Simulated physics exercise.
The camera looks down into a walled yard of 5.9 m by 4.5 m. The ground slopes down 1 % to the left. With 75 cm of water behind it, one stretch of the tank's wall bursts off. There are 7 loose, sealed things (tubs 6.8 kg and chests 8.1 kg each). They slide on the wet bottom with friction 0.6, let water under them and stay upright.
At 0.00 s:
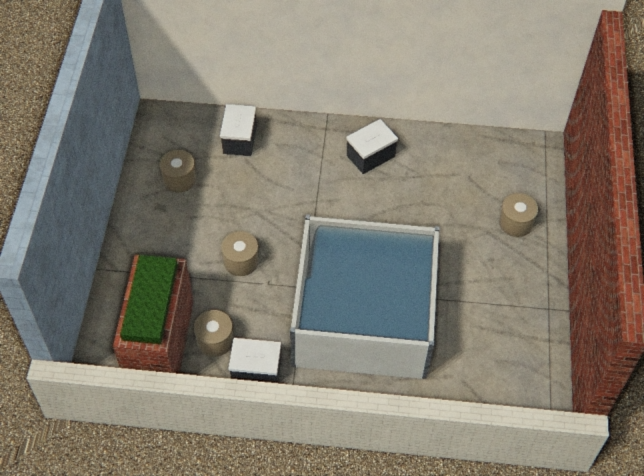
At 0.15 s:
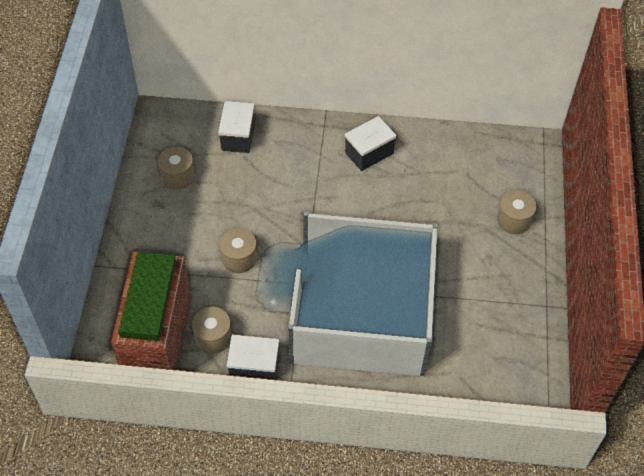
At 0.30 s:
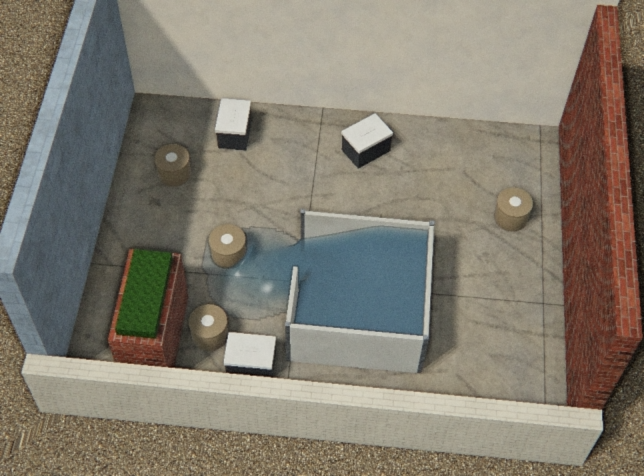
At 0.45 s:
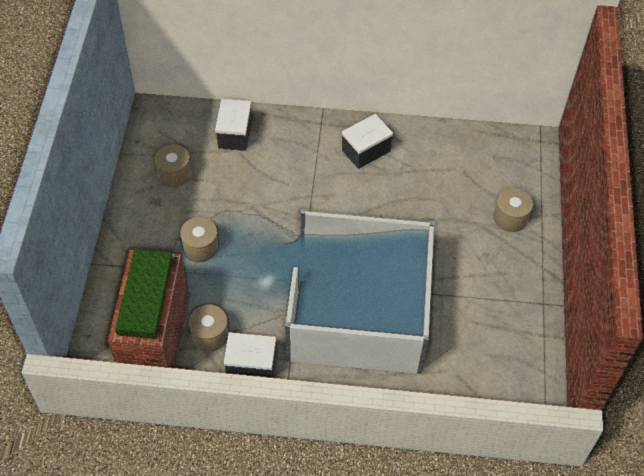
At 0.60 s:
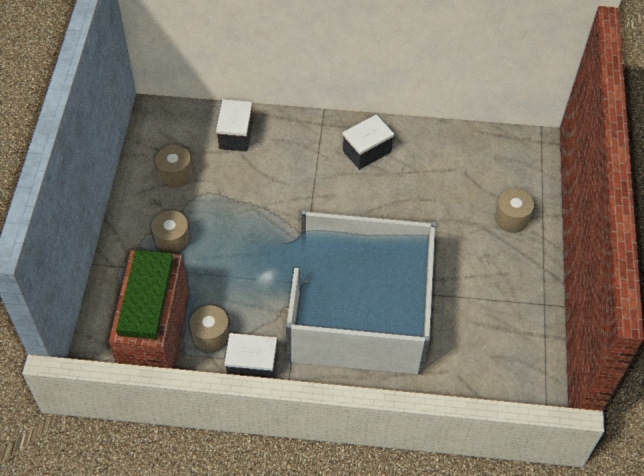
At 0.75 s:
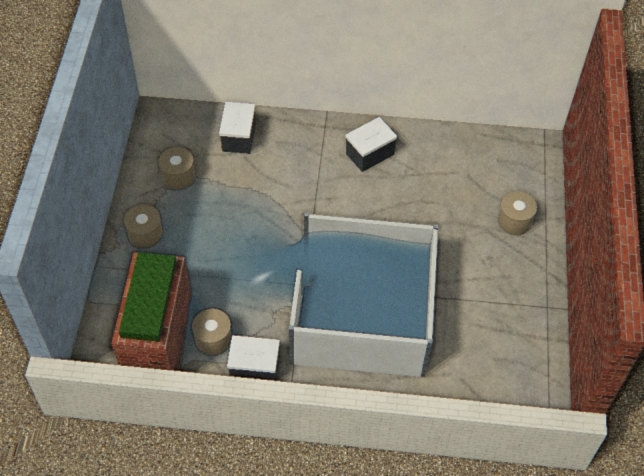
A tank's left wall bursts open and water spreads leftward, pushing one round tub left.
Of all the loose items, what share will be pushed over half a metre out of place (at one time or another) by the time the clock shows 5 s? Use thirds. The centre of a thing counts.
Share: Two thirds or more.
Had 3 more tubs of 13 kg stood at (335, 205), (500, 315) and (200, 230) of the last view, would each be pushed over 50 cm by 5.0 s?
In turn: Less, under, past it.
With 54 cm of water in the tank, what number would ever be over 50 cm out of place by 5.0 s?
In that case 3 of them.
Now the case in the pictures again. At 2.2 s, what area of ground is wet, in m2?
About 12 m2.
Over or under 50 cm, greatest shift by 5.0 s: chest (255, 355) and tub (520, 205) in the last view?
In that order: Over, less.
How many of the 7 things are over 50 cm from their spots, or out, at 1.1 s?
1 of them.
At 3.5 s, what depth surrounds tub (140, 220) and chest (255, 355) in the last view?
About 17 and 4 cm.
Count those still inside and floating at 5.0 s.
At that moment 3.
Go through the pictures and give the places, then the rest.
The first frame shows a tub at (240, 246), on the bottom; a tub at (213, 327) rests on the ground; water covers 2.2 m2; 0 of 7 have shifted.
The second frame shows a tub at (238, 243), on the bottom; a tub at (211, 324) rests on the ground; water covers 2.7 m2; 0 of 7 have shifted.
The third frame shows a tub at (227, 239), on the bottom, 10 cm from its start; a tub at (208, 321), on the bottom; water covers 3.3 m2; 1 of 7 have shifted.
The fourth frame shows a tub at (199, 232), on the bottom, 47 cm from its start; a tub at (208, 321) rests on the ground; water covers 4.2 m2; 1 of 7 have shifted.
The fifth frame shows a tub at (170, 225), on the bottom, 87 cm from its start; a tub at (209, 322) rests on the ground; 5.2 m2 under water; 1 of 7 have shifted.
The sixth frame shows a tub at (142, 219), on the bottom, 128 cm from its start; a tub at (212, 326), on the bottom; water covers 6.3 m2; 1 of 7 have shifted.
After 1.1 s 1 of 7 are over 50 cm from their spots; 1 afloat.
After 2.2 s 2 of 7 are over 50 cm from their spots; 3 afloat.
After 3.5 s 3 of 7 are over 50 cm from their spots; 4 afloat.
After 5.0 s 5 of 7 are over 50 cm from their spots, and 5 have been at some point; 3 afloat.
